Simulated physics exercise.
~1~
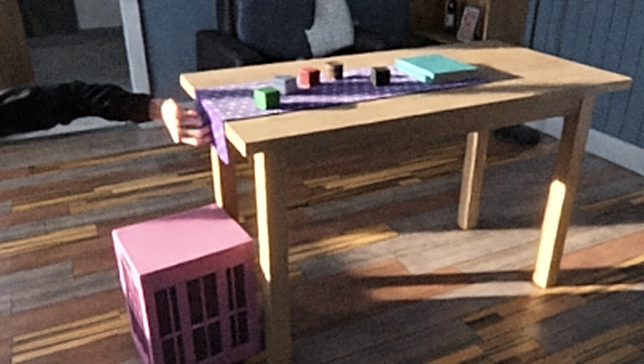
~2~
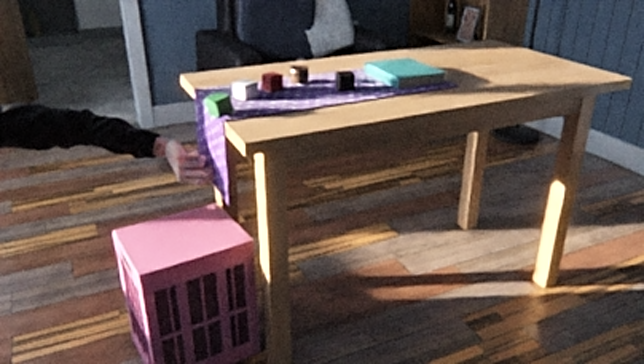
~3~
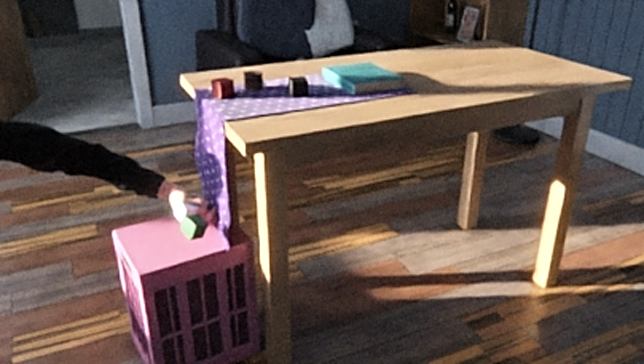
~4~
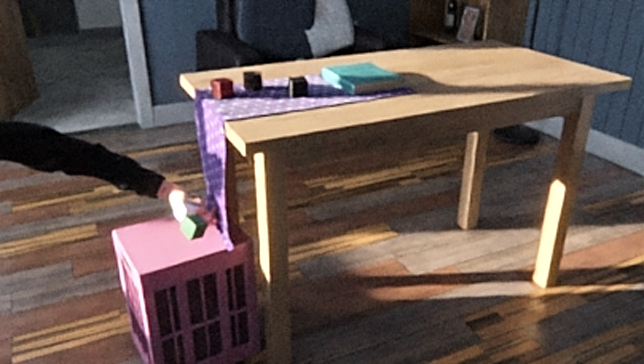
A hand reaching in from the left grips the end of a purple cloth on a light wooden table, seen from a fixed spot across a sunlit wooden floor. On the cloth sit green, white and red cubes, a small brown pot and a dark block, with a turquoise item behind and a pink crate below. The hand draws the cloth leftward and down, and the row slides toward the edge. The green and white cubes tip over and drop. Finally the hem reaches the crate, the green cube rests by the hand, and the red cube and pot remain on the table.
